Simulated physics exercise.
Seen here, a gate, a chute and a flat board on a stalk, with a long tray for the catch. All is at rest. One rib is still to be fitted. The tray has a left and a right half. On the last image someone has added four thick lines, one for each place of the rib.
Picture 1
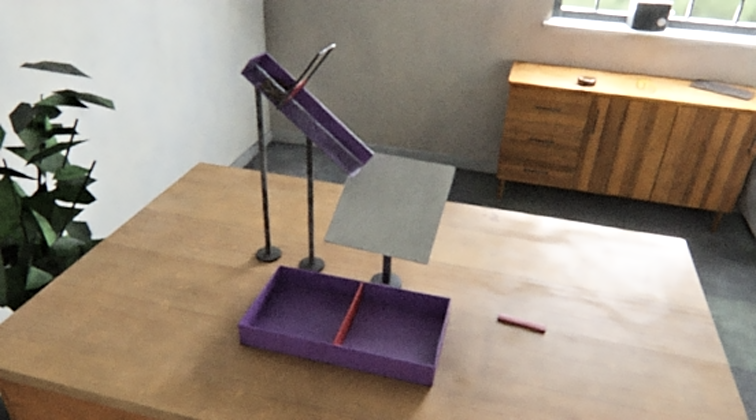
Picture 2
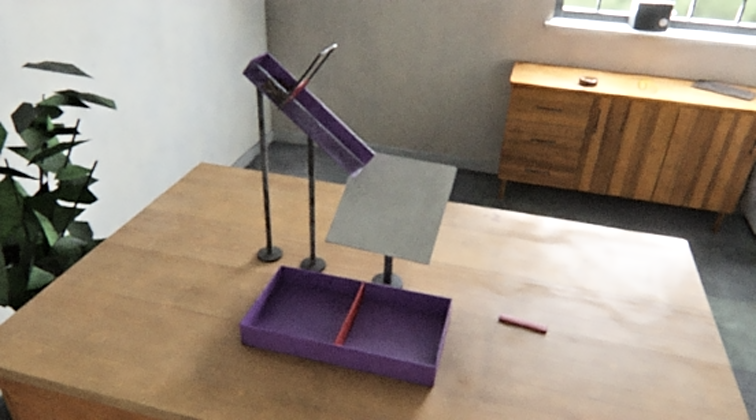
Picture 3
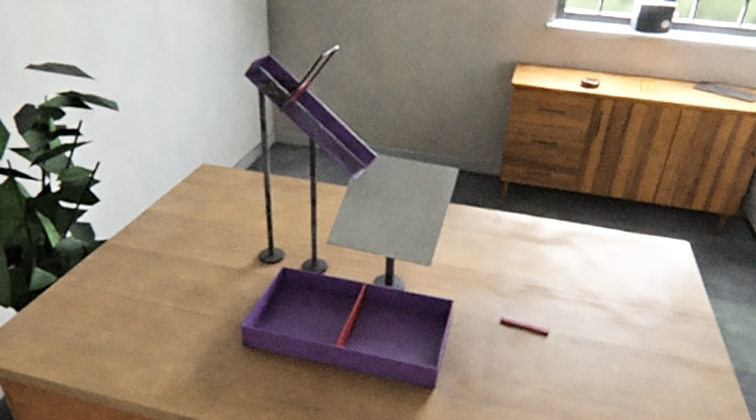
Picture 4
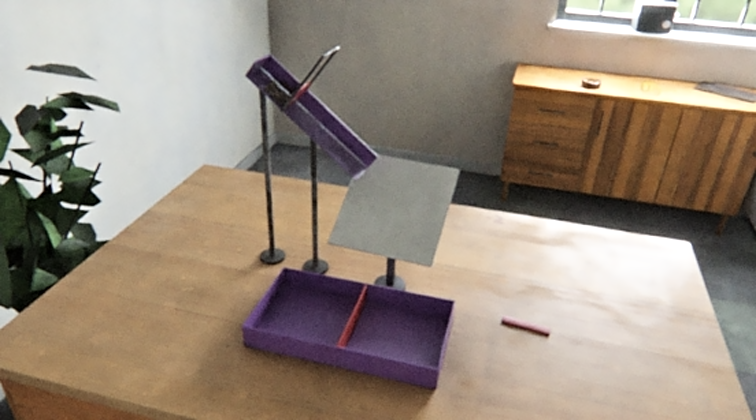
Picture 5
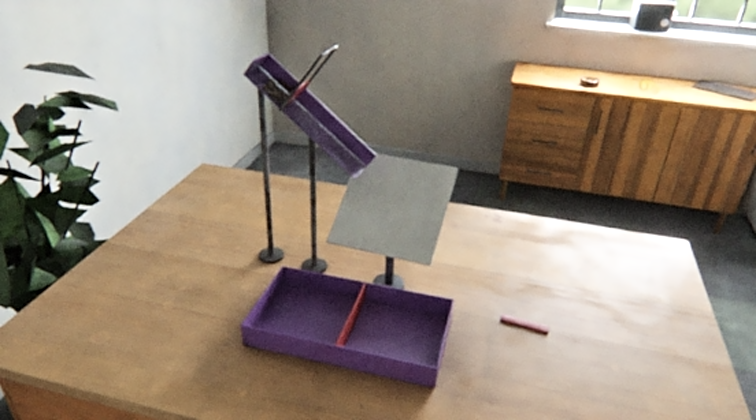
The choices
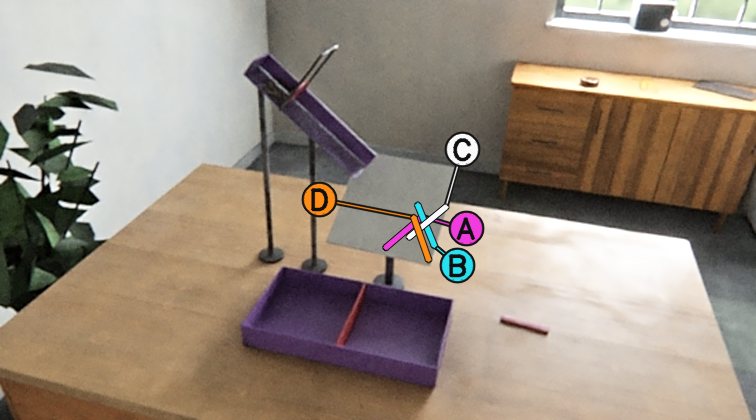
On a wooden table indoors, a sloping purple chute, a tilted grey board and a divided purple tray standing still.
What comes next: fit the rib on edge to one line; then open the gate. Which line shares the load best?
The answer is line A.
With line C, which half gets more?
Right.
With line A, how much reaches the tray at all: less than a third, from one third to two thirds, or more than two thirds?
More than two thirds.
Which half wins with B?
More lands on the right.
On the marked copy, line A from (422, 216) to (385, 247); line B from (417, 205) to (434, 245); line C from (445, 207) to (409, 237); line D from (413, 217) to (428, 259).
With A, of what is caught, about two thirds in the left half, about a third in the right.
With B, of what is caught, none in the left half, all in the right.
With C, of what is caught, a stray few in the left half, nearly all in the right.
With D, of what is caught, none in the left half, all in the right.
